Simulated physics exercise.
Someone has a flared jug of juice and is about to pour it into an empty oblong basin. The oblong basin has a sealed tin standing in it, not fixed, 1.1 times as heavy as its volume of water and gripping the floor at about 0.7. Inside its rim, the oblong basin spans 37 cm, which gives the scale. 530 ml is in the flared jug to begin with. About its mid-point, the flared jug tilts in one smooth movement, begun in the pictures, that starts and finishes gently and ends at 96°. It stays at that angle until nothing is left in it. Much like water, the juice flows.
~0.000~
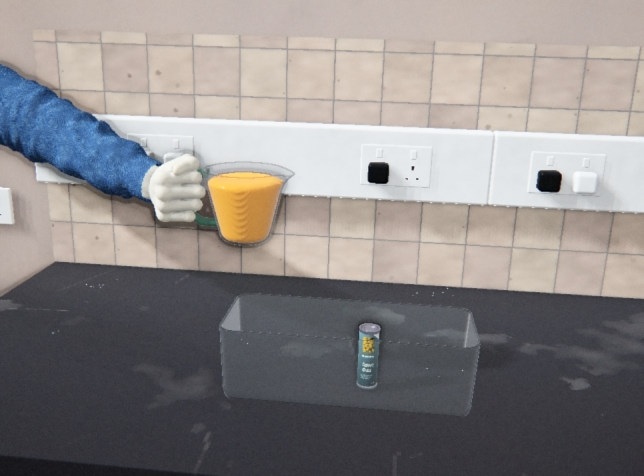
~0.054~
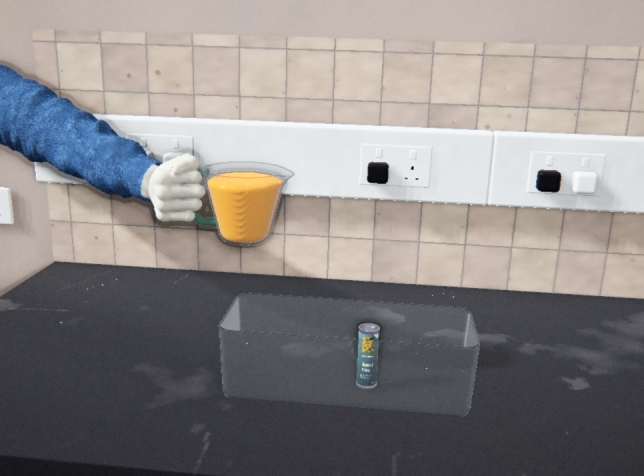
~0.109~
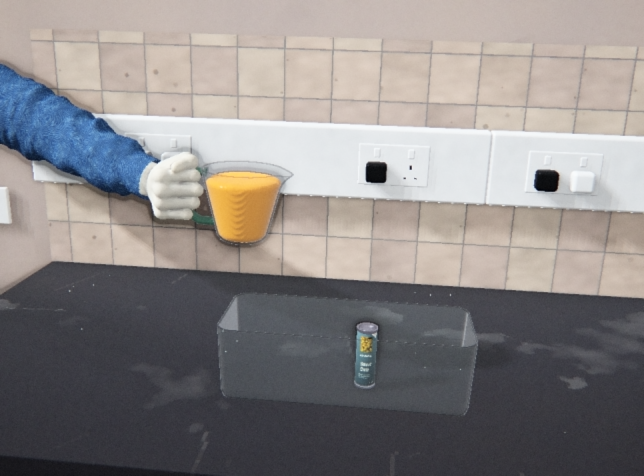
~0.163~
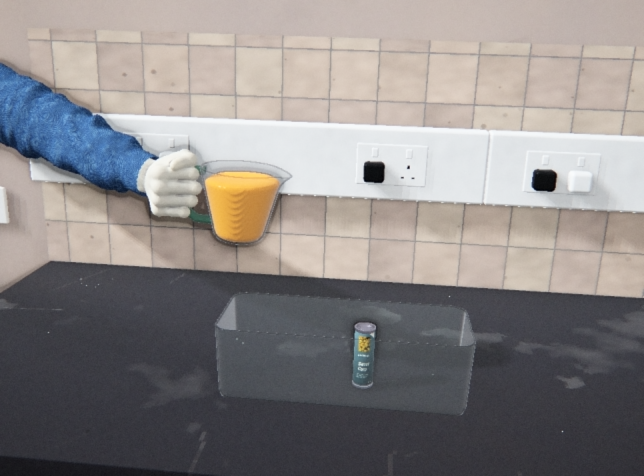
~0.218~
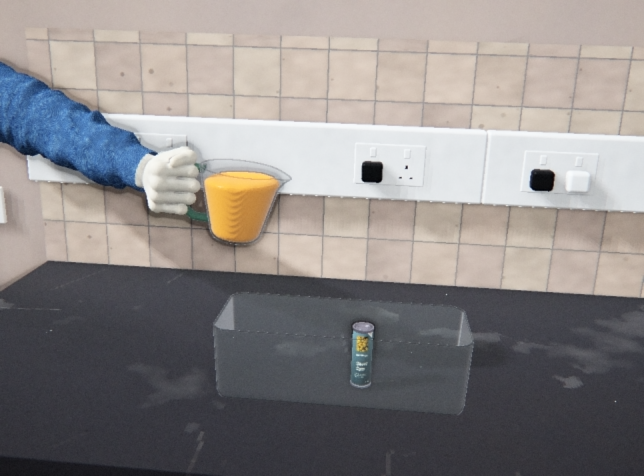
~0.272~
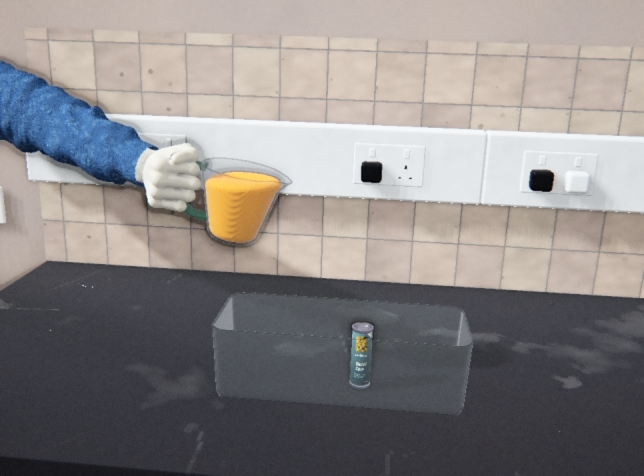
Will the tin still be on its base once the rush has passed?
Yes, it is still upright.
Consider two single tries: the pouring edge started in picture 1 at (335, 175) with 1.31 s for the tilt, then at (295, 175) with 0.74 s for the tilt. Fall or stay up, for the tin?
First it stays on its base; then it stays on its base.
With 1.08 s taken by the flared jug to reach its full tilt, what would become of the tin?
Result: Tin upright.
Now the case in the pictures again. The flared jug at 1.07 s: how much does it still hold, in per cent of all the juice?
Near 18 percent, more or less.
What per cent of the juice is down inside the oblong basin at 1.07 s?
Roughly 62 per cent.
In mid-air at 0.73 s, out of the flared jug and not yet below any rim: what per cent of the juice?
Around 22 in a hundred.
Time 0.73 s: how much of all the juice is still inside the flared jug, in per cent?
72 %.
Then, 0.73 s in, the tilt is 57° and 72 per cent is still to pour; the tin stands where it began.
Then, 1.07 s in, the tilt is 88° and 18 per cent is still to pour; the tin stands 1 cm from where it began.
Then, 1.43 s in, the tilt is 96° and 0 per cent is still to pour; the tin stands 1 cm from where it began.
Then, 1.81 s in, the tilt is 96° and 0 per cent is still to pour; the tin stands 1 cm from where it began.
Finally, the tin stands 1 cm from where it began.
